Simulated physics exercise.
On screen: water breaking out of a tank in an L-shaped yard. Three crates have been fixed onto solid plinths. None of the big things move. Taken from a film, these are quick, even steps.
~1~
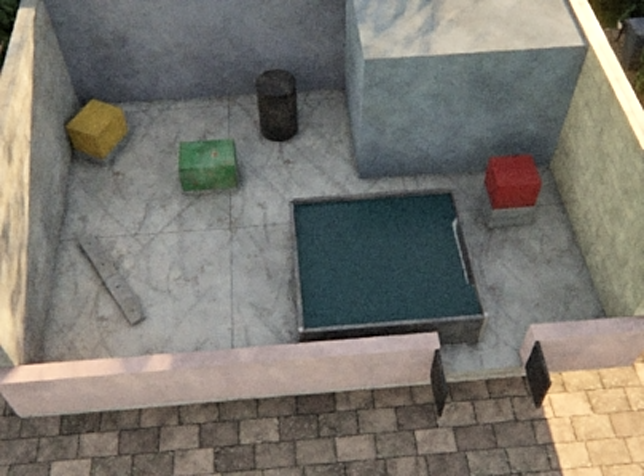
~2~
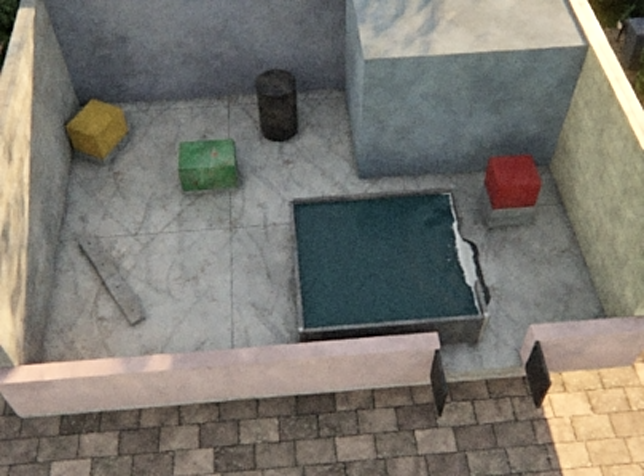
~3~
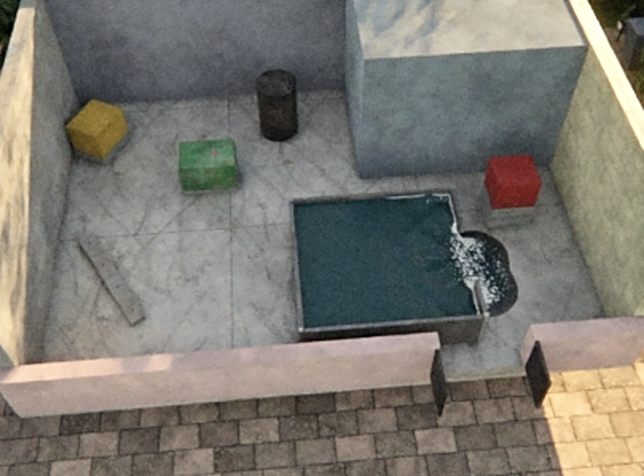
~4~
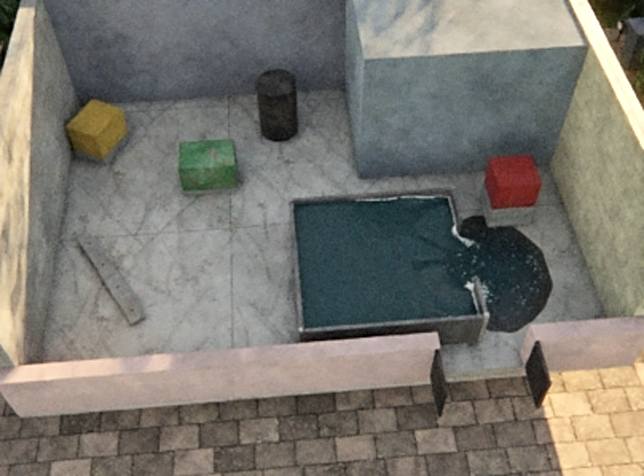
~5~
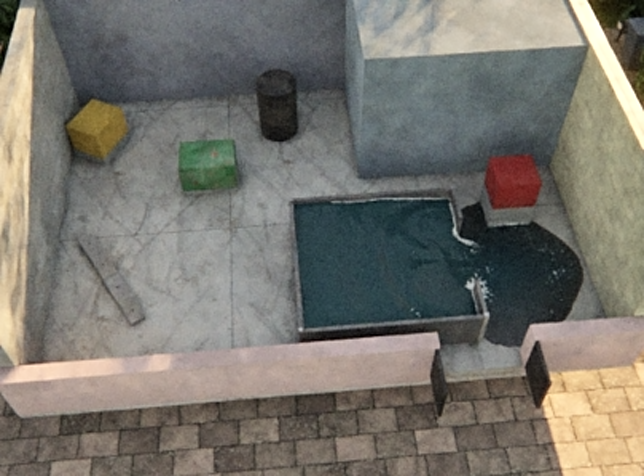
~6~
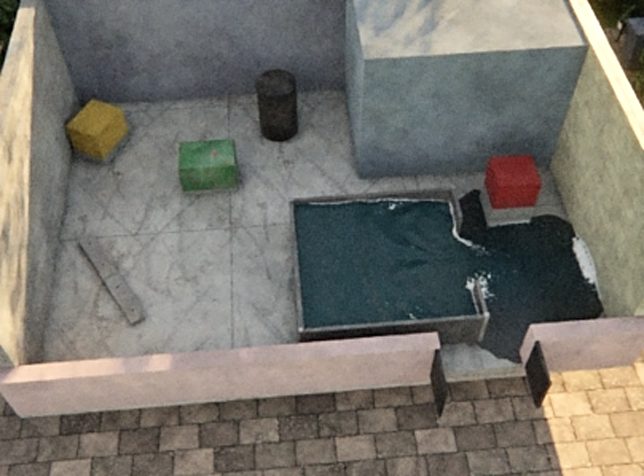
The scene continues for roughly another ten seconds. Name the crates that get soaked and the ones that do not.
The green crate gets soaked; the red crate does not get soaked; the yellow crate does not get soaked.
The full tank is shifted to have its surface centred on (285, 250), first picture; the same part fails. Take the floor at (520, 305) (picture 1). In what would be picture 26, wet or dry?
Verdict on that spot: Inundated.
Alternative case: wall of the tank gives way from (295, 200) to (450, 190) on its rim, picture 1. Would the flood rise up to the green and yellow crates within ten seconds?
As I see it, the green crate gets reached, and the yellow crate gets reached.
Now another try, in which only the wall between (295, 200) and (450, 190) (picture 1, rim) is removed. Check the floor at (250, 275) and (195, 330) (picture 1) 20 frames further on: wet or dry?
Waterless, waterless.
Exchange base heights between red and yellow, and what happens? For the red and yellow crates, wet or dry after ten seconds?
So red gets reached, and yellow stays unflooded.
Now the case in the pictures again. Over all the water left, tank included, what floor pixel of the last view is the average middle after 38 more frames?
I reckon somewhere around (414, 260).
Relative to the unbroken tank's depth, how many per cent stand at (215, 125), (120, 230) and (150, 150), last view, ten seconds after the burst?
Some 4, 10 and 2 in a hundred.
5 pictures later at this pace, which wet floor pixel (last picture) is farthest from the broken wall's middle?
Farthest reach: About (544, 173).
A moment on, water covers 15 % of the floor; the green crate not reached, the red crate water round its plinth, the yellow crate not reached.
Next, water covers 15 % of the floor; the green crate not reached, the red crate water round its plinth, the yellow crate not reached.
Then, water covers 25 % of the floor; the green crate not reached, the red crate water round its plinth, the yellow crate not reached.
Later, water covers 55 % of the floor; the green crate water round its plinth, the red crate water round its plinth, the yellow crate not reached.
In the end, water covers 90 % of the floor; the green crate was topped, the red crate stayed above the water, the yellow crate stayed above the water.
